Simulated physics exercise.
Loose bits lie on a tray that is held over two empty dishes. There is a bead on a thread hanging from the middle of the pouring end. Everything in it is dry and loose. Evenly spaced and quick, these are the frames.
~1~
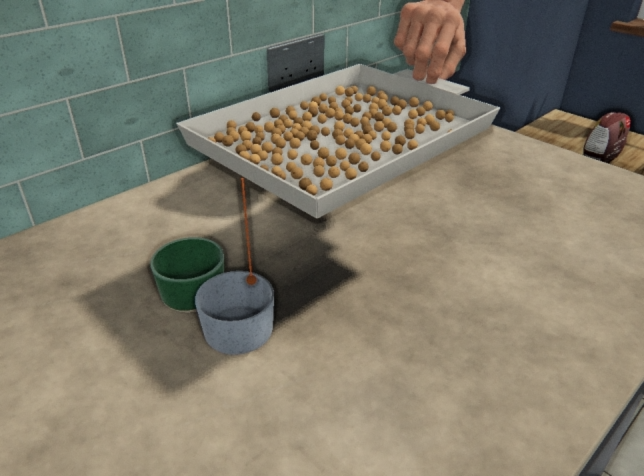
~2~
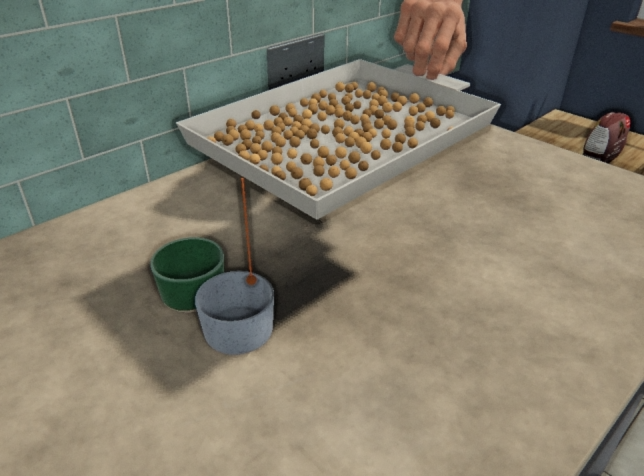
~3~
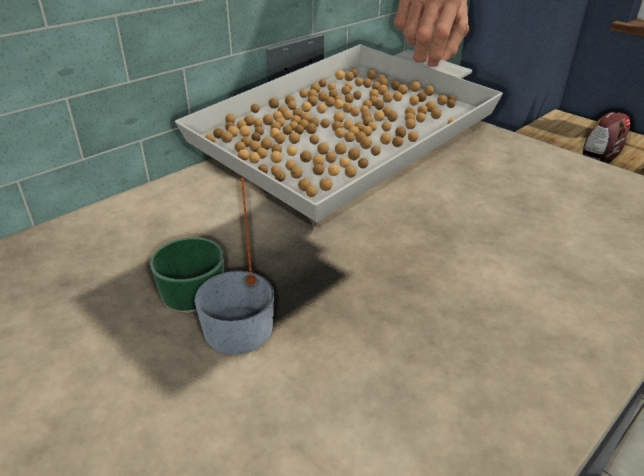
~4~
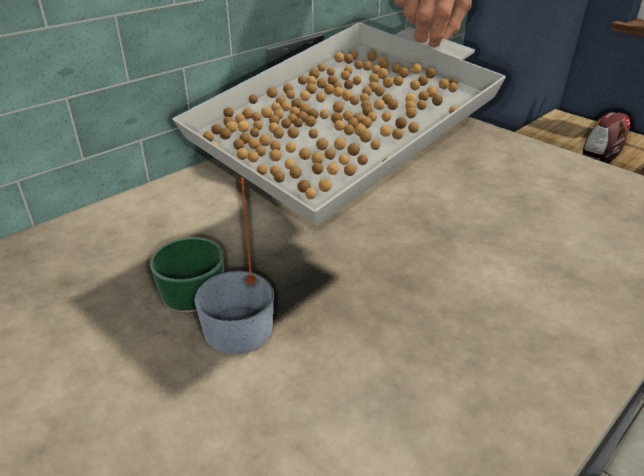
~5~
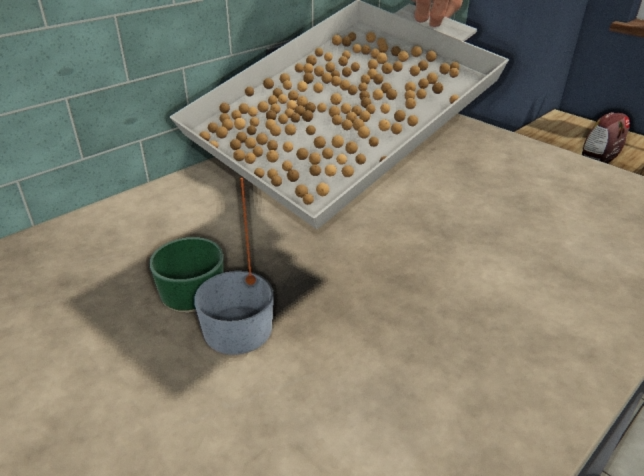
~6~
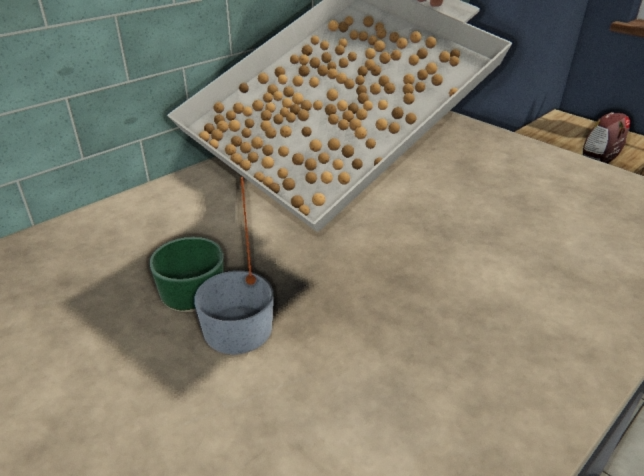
A tray of round wooden beads tilts more steeply above a green dish and a grey dish.
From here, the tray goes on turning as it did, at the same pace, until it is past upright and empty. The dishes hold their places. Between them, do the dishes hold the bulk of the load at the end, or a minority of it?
They hold a minority.
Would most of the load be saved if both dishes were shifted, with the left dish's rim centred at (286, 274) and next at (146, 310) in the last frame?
The first try: Below a half. The second: Less than half.
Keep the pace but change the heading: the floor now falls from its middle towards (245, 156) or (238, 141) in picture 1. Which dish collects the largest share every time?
The left-side dish, then the left-side dish.
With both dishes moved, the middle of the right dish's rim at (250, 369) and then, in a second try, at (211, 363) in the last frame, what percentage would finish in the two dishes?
Trial 1 about 20 %, trial 2 about 0 %.
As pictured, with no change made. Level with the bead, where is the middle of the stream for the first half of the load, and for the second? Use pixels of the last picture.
Roughly (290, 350) first, then roughly (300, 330).
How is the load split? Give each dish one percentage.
Count per hundred - left dish ~ 0, right dish ~ 0.
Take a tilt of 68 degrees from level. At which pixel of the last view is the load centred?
The centre of the load shows up near (292, 209) in the last view.
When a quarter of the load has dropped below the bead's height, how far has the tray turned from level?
Roughly 80°.
Soon, tray tipped steeply; most on the tray; a stray few outside both; about a quarter in the air.
A while on, tray tipped past a quarter turn; a small part on the tray; most outside both; a small part in the air.
Towards the end, tray tipped past a quarter turn; all outside both.
Finally, tray tipped past a quarter turn; none in the right dish; none in the left dish; all outside both.
